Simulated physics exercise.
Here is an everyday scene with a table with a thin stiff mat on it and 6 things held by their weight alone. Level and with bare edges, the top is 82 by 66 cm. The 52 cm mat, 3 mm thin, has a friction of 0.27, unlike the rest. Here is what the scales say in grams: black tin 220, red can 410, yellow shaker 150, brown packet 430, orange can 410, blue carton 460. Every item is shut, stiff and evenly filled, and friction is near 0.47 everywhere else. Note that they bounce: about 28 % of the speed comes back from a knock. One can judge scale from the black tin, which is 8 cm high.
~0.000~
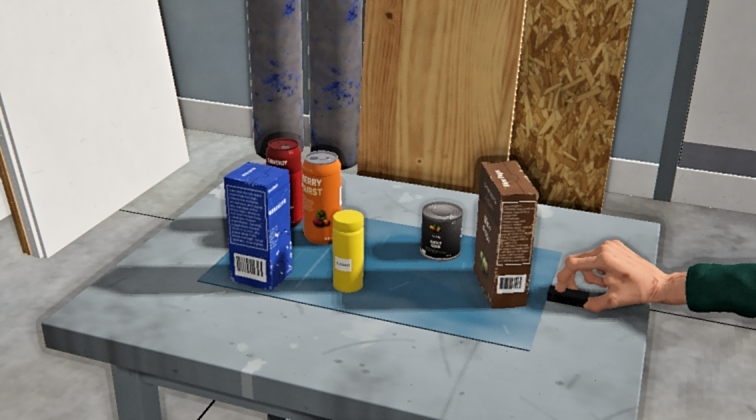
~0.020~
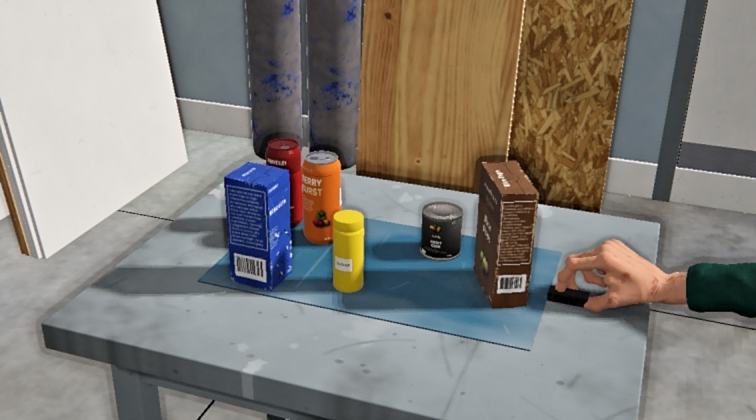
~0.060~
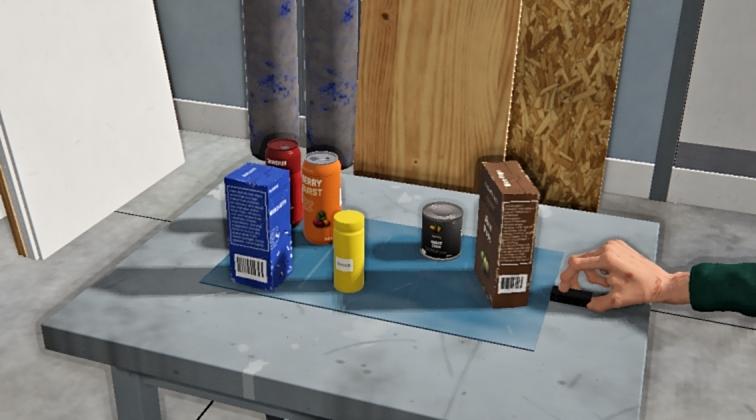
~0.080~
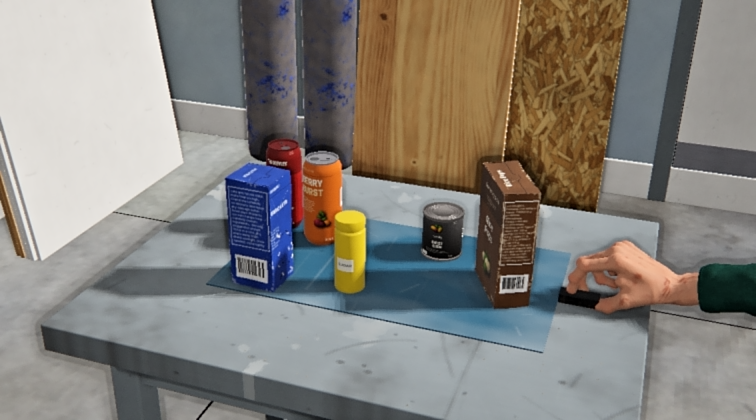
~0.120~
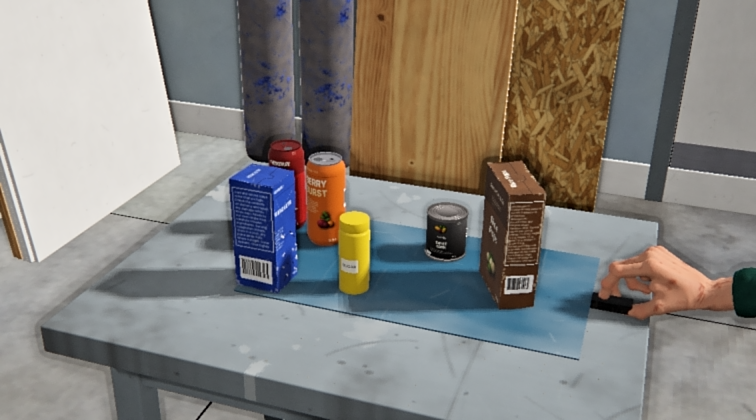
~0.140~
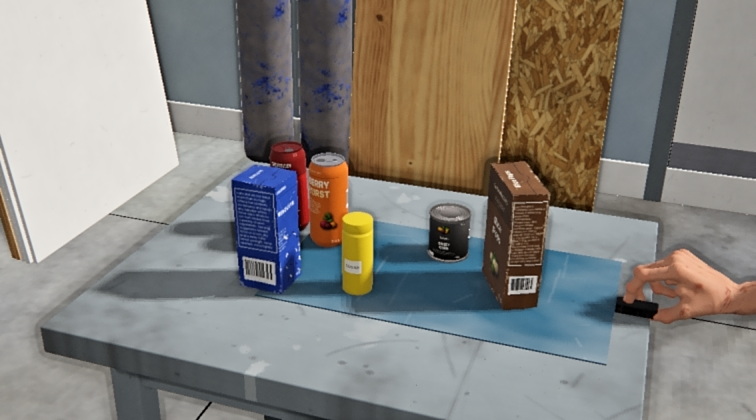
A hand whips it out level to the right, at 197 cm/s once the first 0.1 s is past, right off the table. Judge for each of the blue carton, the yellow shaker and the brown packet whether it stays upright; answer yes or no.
Blue carton: Yes, yellow shaker: No, brown packet: No.
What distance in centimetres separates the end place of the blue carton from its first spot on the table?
Roughly 3 centimetres.
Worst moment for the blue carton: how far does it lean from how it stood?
The peak tilt is 6°.
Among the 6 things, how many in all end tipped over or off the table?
The count is 2.
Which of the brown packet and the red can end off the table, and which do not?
Once it settles, the brown packet has gone out of bounds; as for the red can, it keeps within bounds.
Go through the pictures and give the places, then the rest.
In the first frame, 0 cm of pull; blue carton (260, 227); yellow shaker (348, 252); brown packet (504, 234).
In the second frame, 0 cm of pull; orange can (322, 199); black tin (442, 231).
In the third frame, 0 cm of pull; orange can (322, 199).
In the fourth frame, 2 cm of pull; black tin (442, 231).
In the fifth frame, 6 cm of pull; orange can (326, 200); black tin (447, 232).
In the sixth frame, 10 cm of pull; blue carton (268, 229); yellow shaker (358, 254); brown packet (514, 235).
Around 0.24 s, 30 cm of pull; brown packet at 5° to upright near (541, 238); yellow shaker shifted 5 cm near (382, 258); blue carton at 4° to upright near (280, 232).
Around 0.44 s, 69 cm of pull; brown packet at 47° to upright near (647, 267); yellow shaker at 45° to upright near (422, 270); blue carton shifted 2 cm near (273, 231).
Around 0.64 s, 96 cm of pull; brown packet now off the table; yellow shaker on its side near (446, 298); blue carton shifted 3 cm near (276, 232).
Around 1.04 s, 96 cm of pull; yellow shaker on its side near (445, 300); blue carton shifted 3 cm near (276, 232); black tin shifted 17 cm.
Finally (1.8 s), off the table and tipped over, brown packet; on their side or leaning hard on the table, yellow shaker; not toppled but over 6 cm from the start, black tin; the other 3 still in place (within 6 cm). Final places as that camera would see them, blue carton near (276, 232), yellow shaker near (444, 301).
